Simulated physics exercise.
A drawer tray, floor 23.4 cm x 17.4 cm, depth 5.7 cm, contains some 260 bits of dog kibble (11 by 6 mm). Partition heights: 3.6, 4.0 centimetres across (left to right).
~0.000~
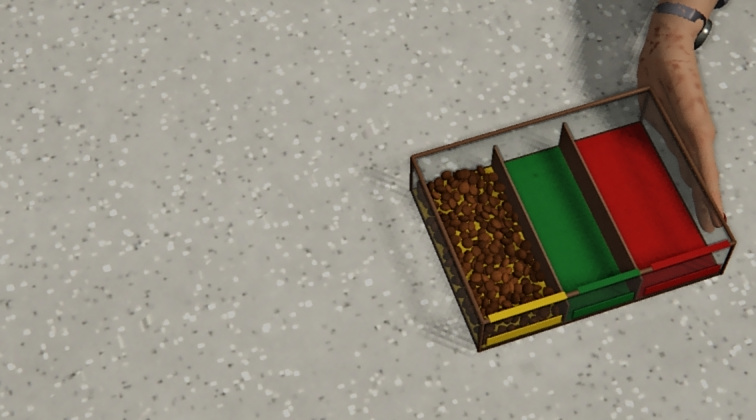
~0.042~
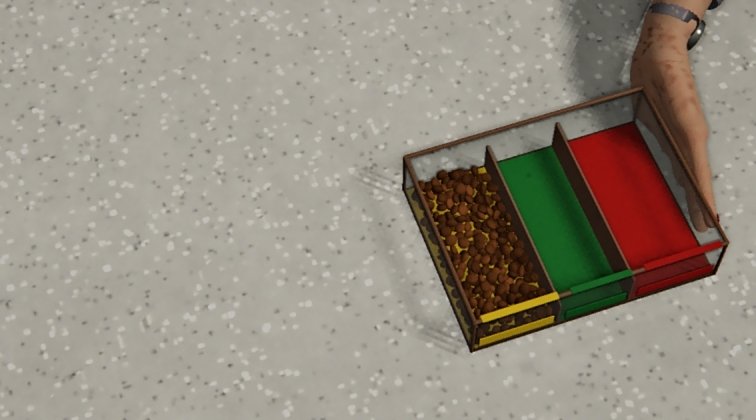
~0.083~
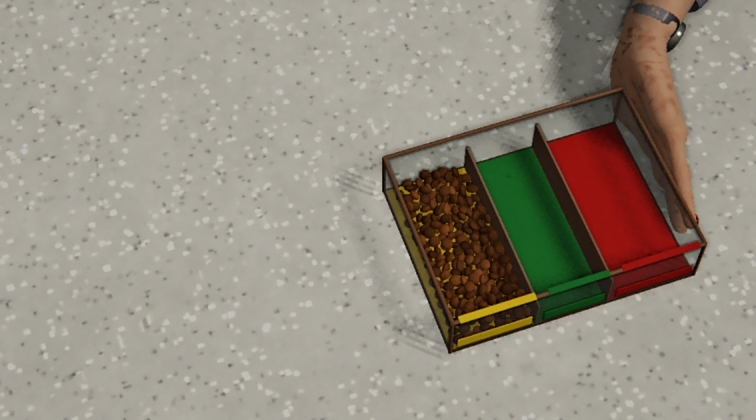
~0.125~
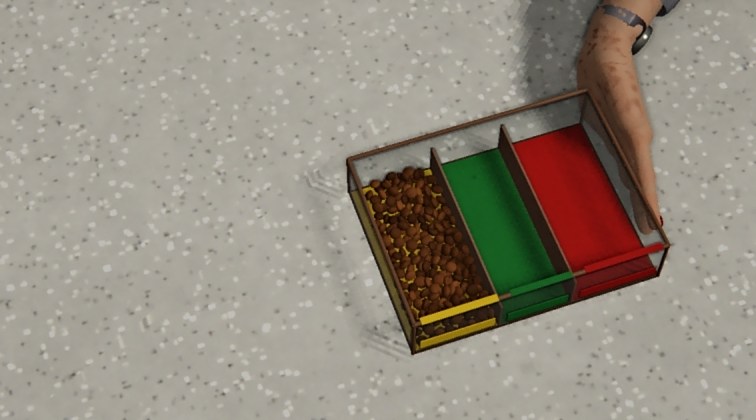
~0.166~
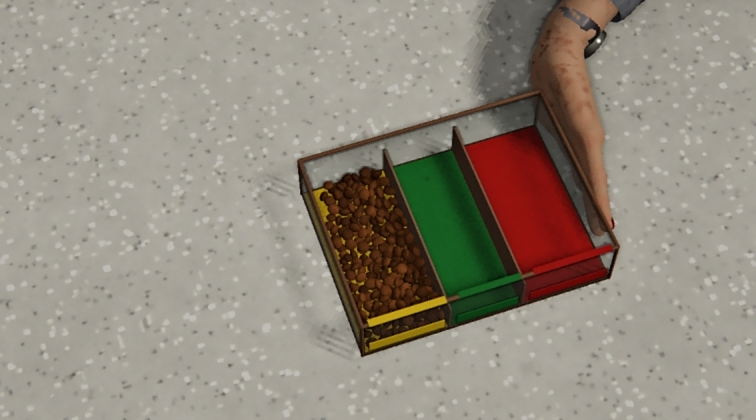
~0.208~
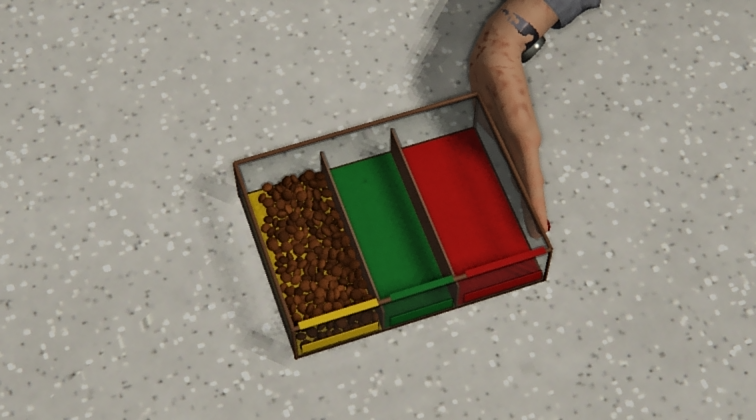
A divided tray with brown kibble in its yellow section slides left, pushed by a hand.
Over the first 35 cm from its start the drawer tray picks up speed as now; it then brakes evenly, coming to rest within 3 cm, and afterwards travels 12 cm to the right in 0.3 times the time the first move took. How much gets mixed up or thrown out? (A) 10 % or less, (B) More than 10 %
More than 10 % (B).
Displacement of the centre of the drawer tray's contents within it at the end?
The shift is about 2.5 cm.
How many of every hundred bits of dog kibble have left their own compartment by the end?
About 25%.
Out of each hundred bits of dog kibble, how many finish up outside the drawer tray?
5 per cent, roughly.
After 0.33 s, tilt 0 degrees; yellow 100 %; 0 % away from where they began.
Then, at 0.42 s, tilt 0 degrees; yellow 95 %, in the air 5 %; 5 % away from where they began.
Then, at 0.51 s, tilt 0 degrees; red 5 %, green 10 %, yellow 85 %; 15 % away from where they began.
After 0.60 s, tilt 0 degrees; red 5 %, green 10 %, yellow 75 %, in the air 5 %; 25 % away from where they began.
At rest (1.6 s), outside 5 %, red 5 %, green 15 %, yellow 75 %; 25 % away from where they began.
